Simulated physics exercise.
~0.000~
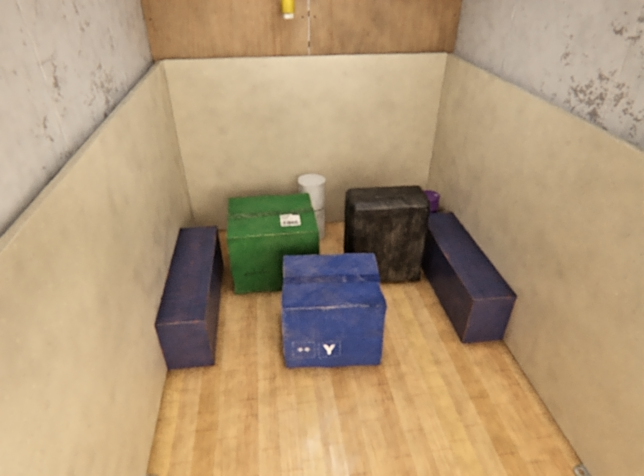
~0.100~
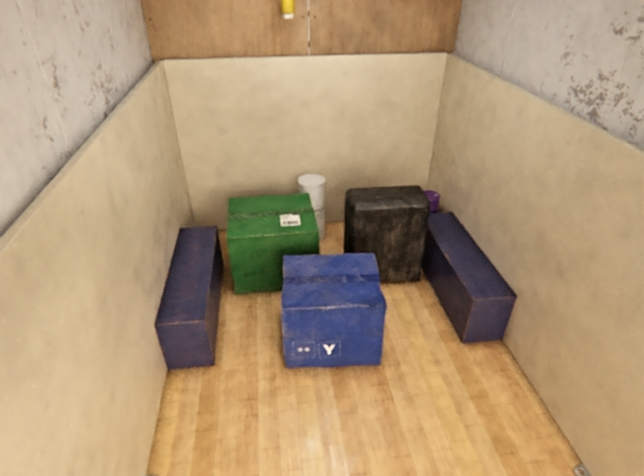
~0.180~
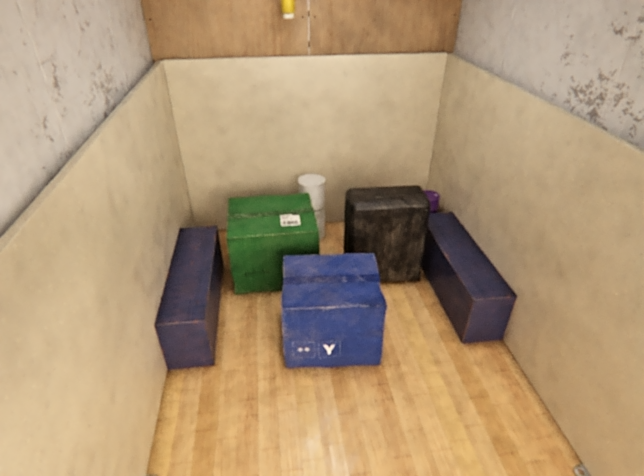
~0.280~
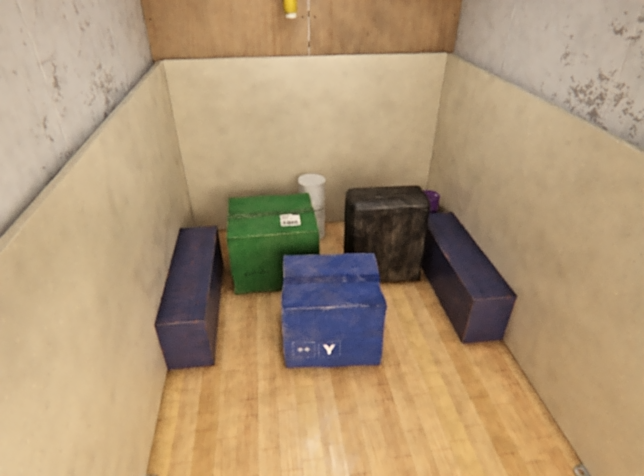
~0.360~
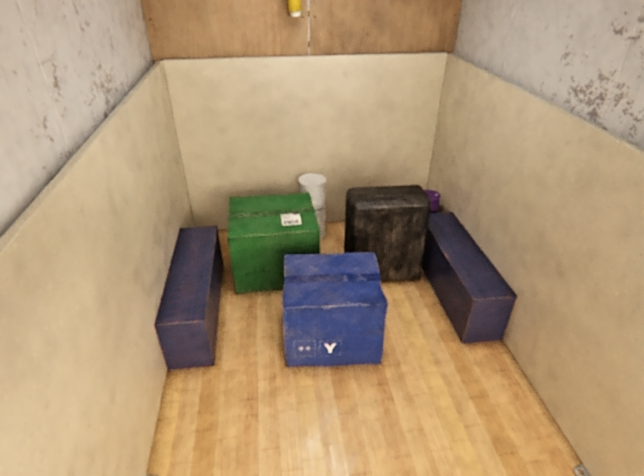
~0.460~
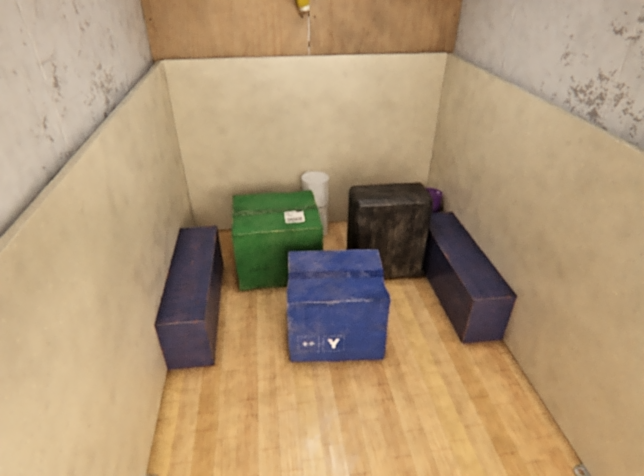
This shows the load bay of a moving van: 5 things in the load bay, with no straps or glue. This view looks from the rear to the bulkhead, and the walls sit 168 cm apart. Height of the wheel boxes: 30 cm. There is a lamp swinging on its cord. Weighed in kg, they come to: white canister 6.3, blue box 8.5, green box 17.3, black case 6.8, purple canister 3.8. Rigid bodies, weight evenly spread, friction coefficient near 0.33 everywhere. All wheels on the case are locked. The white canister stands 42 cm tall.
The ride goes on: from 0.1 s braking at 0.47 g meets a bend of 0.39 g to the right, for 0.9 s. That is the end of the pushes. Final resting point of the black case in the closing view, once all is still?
Roughly (383, 217).
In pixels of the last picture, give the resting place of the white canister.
Near (342, 203).
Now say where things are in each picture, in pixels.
No push; black case (384, 236); white canister (312, 208), in the first frame.
No push; green box (273, 242), in the second frame.
Load feels 0.15 g forwards, 0.12 g right; white canister (312, 208); blue box (331, 309), in the third frame.
Load feels 0.34 g forwards, 0.28 g right; green box (273, 242), in the fourth frame.
Load feels 0.47 g forwards, 0.39 g right; white canister (313, 207); blue box (332, 308), in the fifth frame.
Load feels 0.47 g forwards, 0.39 g right; black case (387, 232) shifted 4 cm; green box (277, 239) shifted 4 cm, in the sixth frame.
Around 0.56 s, load feels 0.47 g forwards, 0.39 g right; black case shifted 9 cm near (388, 229); blue box shifted 10 cm; green box shifted 10 cm.
Around 0.76 s, load feels 0.45 g forwards, 0.37 g right; black case shifted 16 cm near (384, 221); blue box shifted 31 cm; green box shifted 23 cm.
Around 0.86 s, load feels 0.26 g forwards, 0.22 g right; black case shifted 19 cm near (383, 219); blue box shifted 41 cm; green box shifted 27 cm.
Finally (1.6 s), not toppled but over 15 cm from the start, white canister, blue box, green box, black case and purple canister. In the last view, black case near (383, 217).
